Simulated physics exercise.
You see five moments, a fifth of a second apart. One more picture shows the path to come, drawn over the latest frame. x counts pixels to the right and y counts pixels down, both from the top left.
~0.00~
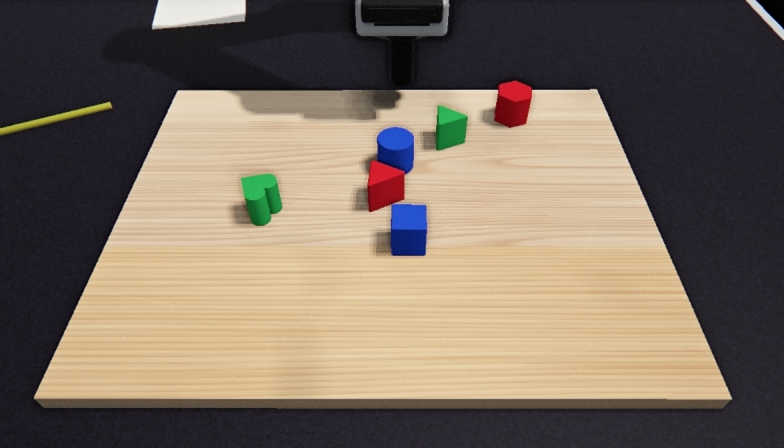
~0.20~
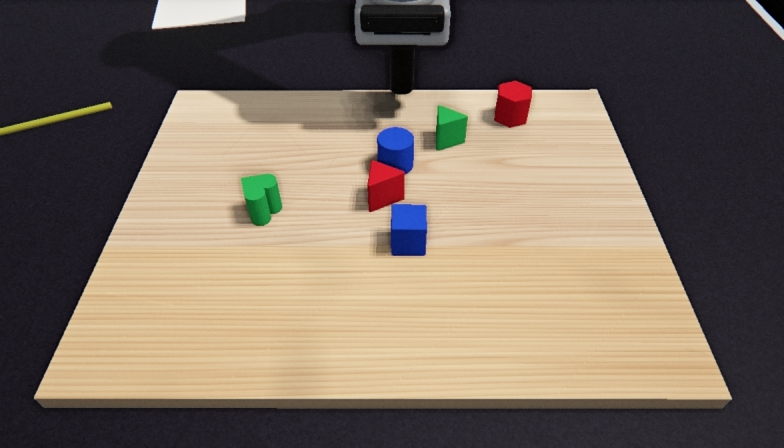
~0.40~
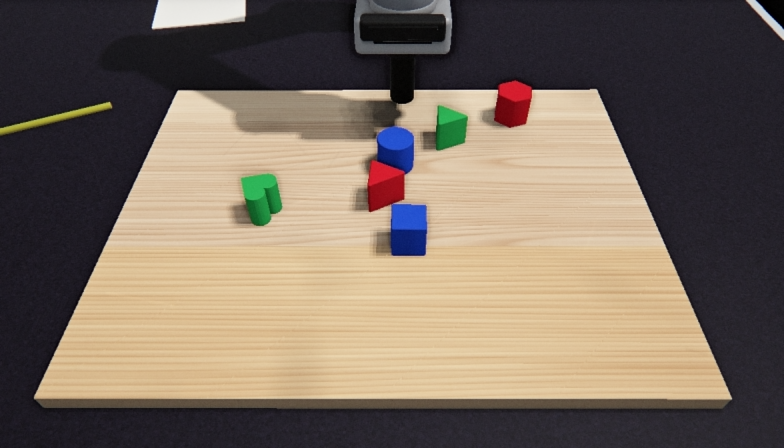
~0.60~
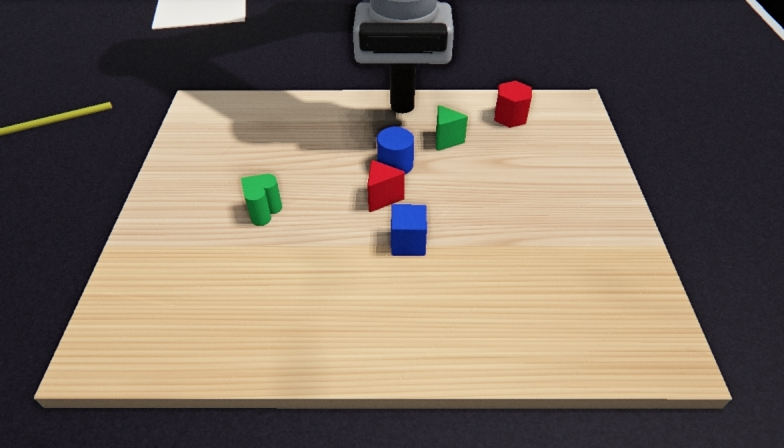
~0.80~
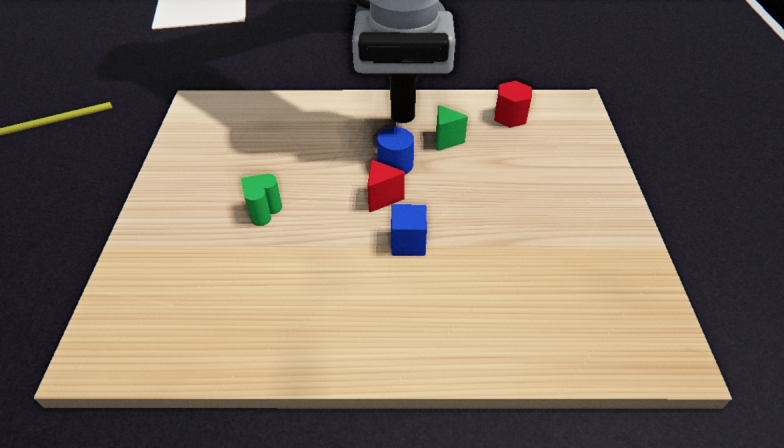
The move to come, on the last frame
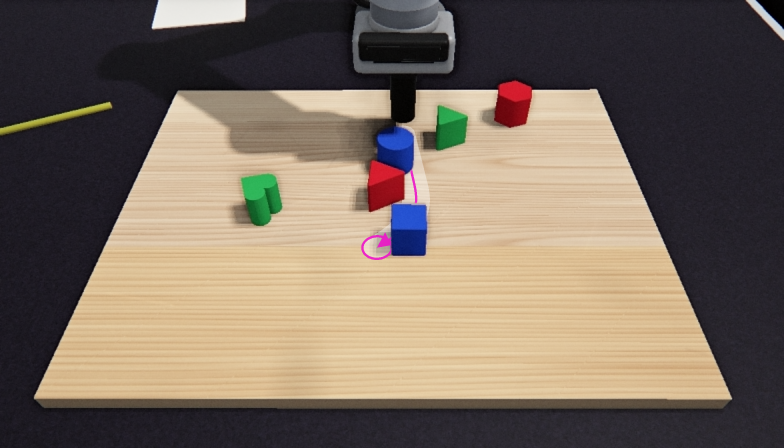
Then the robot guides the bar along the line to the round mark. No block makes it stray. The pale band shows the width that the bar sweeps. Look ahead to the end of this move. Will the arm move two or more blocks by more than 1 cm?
Short answer: Yes.
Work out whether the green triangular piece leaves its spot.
Stays put.
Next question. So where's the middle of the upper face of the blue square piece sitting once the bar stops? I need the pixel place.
Its top middle will sit at (399, 240).
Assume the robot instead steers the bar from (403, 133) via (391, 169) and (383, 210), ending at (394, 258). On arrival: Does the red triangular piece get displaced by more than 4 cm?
Yes - that is the case.
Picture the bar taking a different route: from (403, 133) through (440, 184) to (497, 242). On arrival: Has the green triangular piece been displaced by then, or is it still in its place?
It is still on its spot.
The line goes from (403, 133) through (411, 169) and (414, 210) to (377, 247).
On the path given first. One third of the way, bar (411, 152); red triangular piece (377, 177), turned 20° anticlockwise; blue disc (388, 157).
Two thirds of the way, bar (415, 194); red triangular piece (366, 189); blue disc (383, 168).
At the end, bar (377, 231); red triangular piece (366, 189); blue disc (383, 168); blue square piece (399, 240), turned 40° anticlockwise; green triangular piece unmoved.
